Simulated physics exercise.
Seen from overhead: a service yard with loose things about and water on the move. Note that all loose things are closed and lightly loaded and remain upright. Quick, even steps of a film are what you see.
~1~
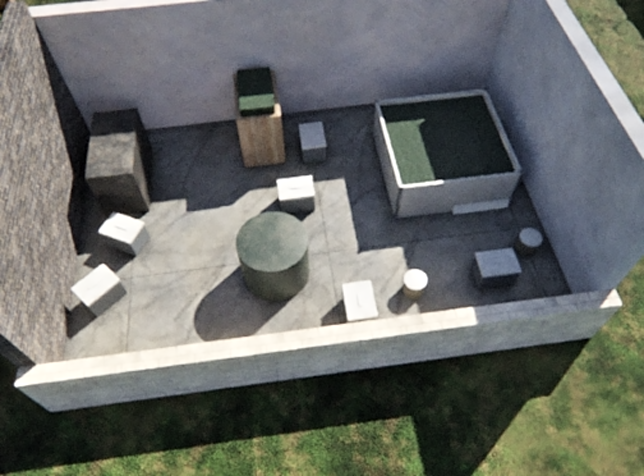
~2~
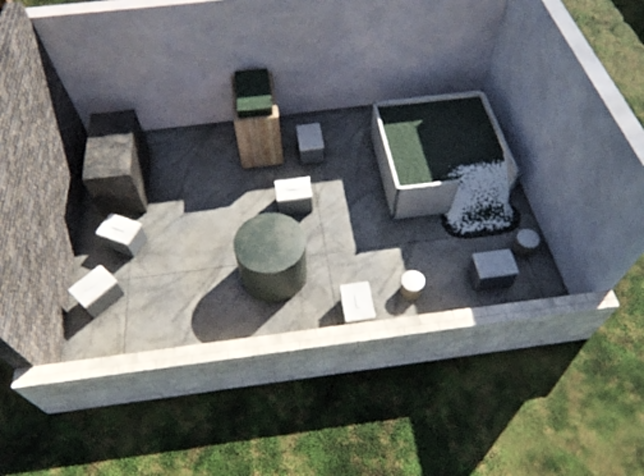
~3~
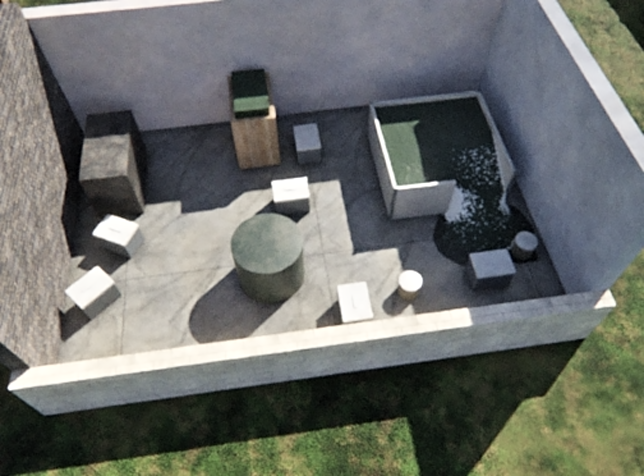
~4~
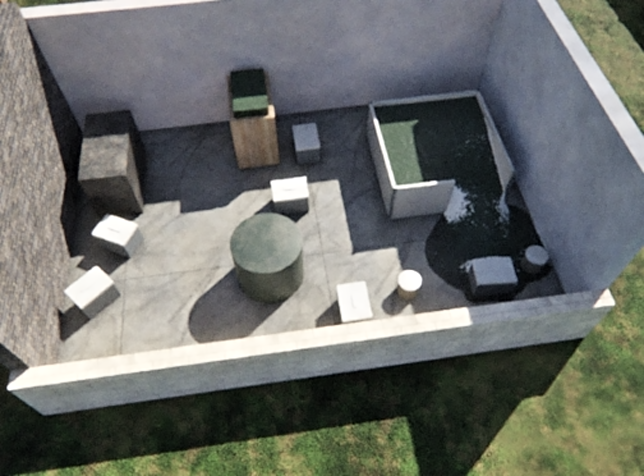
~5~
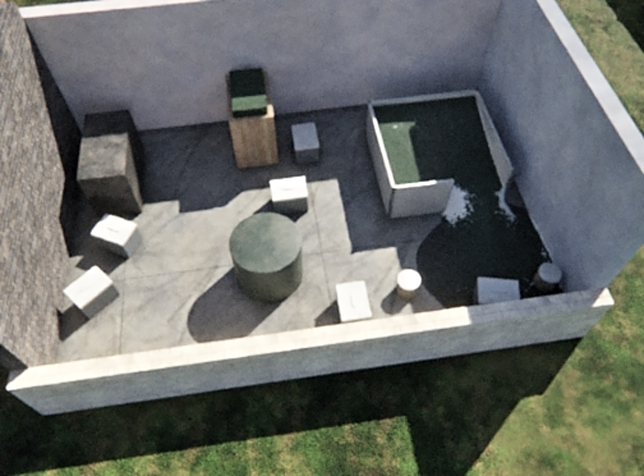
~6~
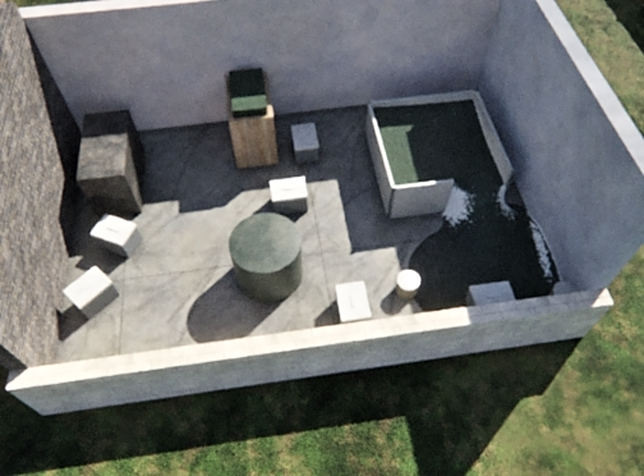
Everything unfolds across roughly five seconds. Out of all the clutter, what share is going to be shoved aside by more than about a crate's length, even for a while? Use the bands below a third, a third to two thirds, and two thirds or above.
It falls two thirds or above.
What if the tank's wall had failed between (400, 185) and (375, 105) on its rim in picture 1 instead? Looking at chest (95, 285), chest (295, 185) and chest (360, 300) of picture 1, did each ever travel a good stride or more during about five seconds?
In turn: Cleared that distance, cleared that distance, cleared that distance.
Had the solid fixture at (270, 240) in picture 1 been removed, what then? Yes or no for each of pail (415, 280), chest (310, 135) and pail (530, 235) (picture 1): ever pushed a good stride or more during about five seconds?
Result, listed order: Knocked clear / hardly budged / knocked clear.
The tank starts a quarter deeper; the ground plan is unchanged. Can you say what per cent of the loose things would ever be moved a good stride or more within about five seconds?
I'd put it near 100 per cent of the loose things.
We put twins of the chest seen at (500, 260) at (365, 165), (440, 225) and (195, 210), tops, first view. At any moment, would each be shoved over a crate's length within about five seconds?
Twin one: Barely shifts; twin two: Barely shifts; twin three: Barely shifts.
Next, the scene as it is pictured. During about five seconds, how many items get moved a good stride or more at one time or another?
7.
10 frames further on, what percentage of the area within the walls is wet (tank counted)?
Roughly 30 %.
A moment on, 2 of 8 are well off their spots; 2 afloat.
Next, 4 of 8 are well off their spots; 2 afloat.
Later, 5 of 8 are well off their spots; 4 afloat.
In the end, 7 of 8 are well off their spots, and 7 have been at some point; 5 afloat.
